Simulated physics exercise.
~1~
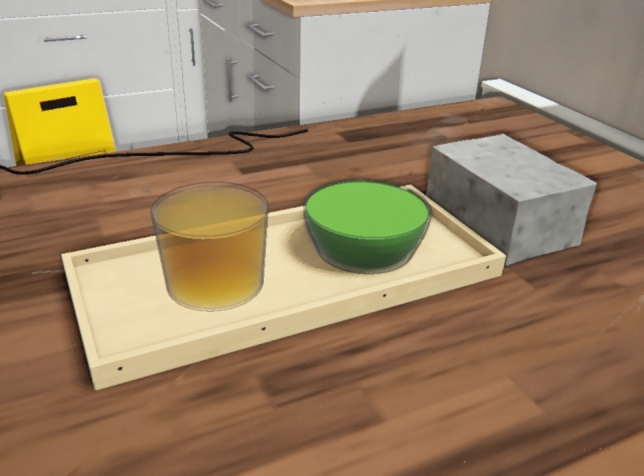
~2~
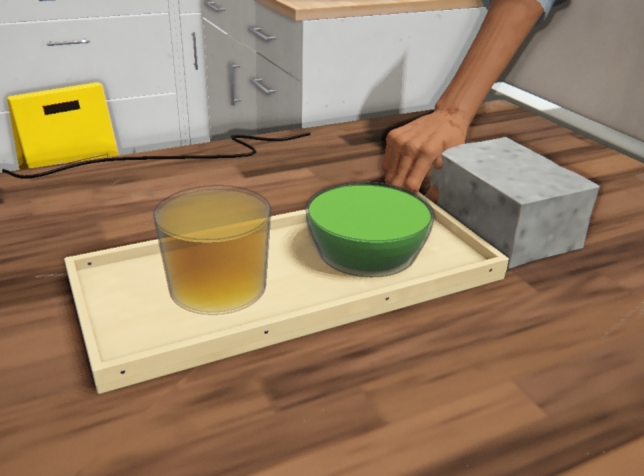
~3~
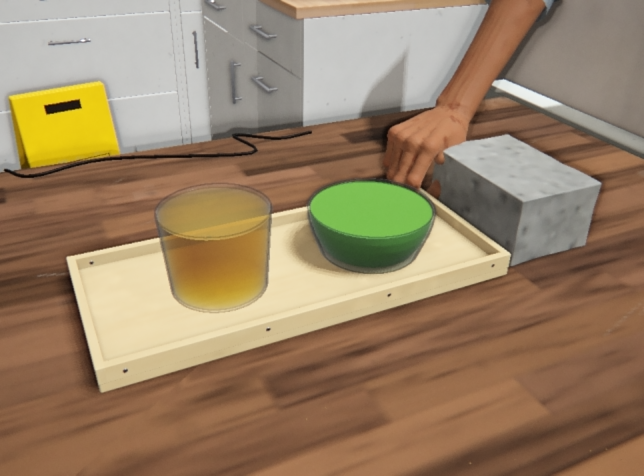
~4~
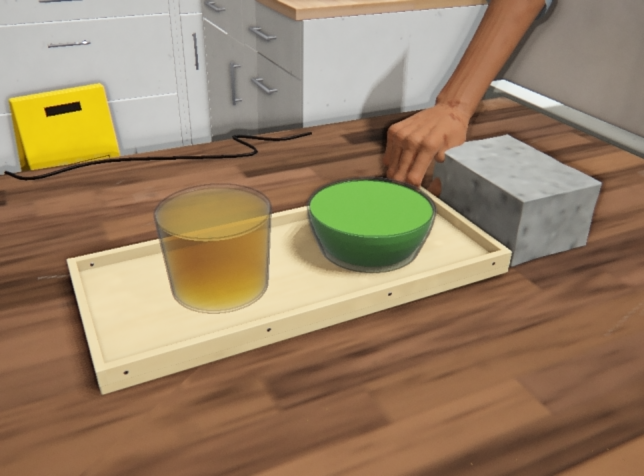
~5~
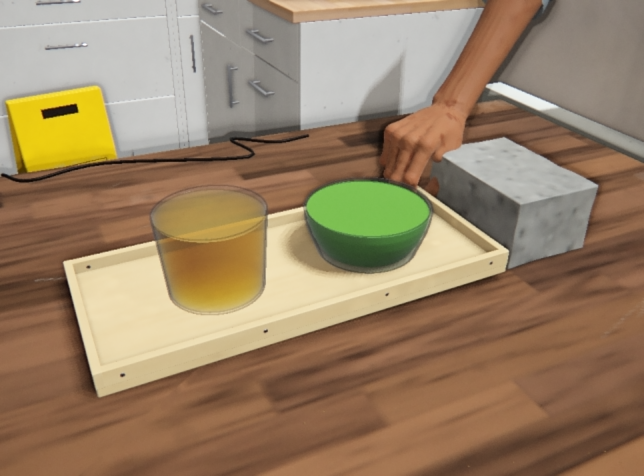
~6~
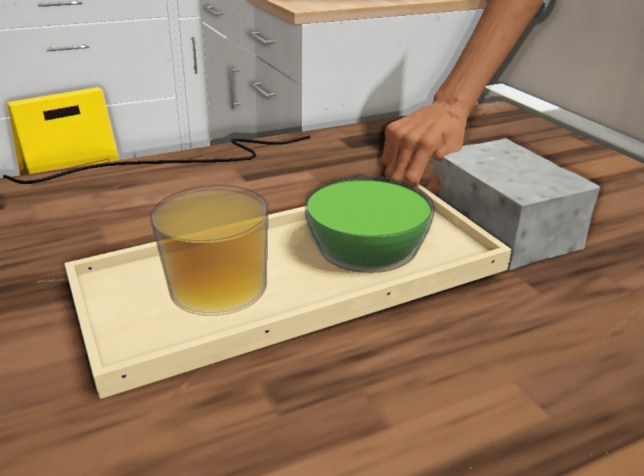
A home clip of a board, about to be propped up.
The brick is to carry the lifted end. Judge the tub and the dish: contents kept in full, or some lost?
Tub: Some lost. Dish: Some lost.
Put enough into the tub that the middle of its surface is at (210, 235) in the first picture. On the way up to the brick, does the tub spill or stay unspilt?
No loss.
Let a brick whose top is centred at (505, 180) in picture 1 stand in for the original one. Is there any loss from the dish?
It brims over.
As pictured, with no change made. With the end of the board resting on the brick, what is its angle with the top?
I'd guess somewhere around 12 degrees.
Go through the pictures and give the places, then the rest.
In the first frame, the board lies flat; tub (213, 245) nearly full; dish (366, 224) nearly full; brick (552, 225).
In the second frame, a hand takes the end of the board; tub nearly full, surface at (213, 215); dish nearly full, surface at (369, 212).
In the third frame, the board slopes by about 0°; tub (217, 246) nearly full; dish (370, 224) nearly full.
In the fourth frame, the end is rising; tub nearly full, surface at (214, 213); dish nearly full, surface at (372, 207); brick (557, 225).
In the fifth frame, the end has come up a little; tub (214, 248) nearly full; dish (367, 223) nearly full.
In the sixth frame, slope near 2°; tub nearly full, surface at (210, 215); dish nearly full, surface at (369, 207); brick (556, 229).
A moment on, the board slopes by about 7°; tub, a puddle lies under it; dish, a puddle lies under it.
Further on, the board slopes by about 14°; tub, a puddle lies under it; dish, a puddle lies under it.
When it is over, the board slopes by about 12°, resting on the brick; tub, a puddle lies under it; dish, a puddle lies under it.
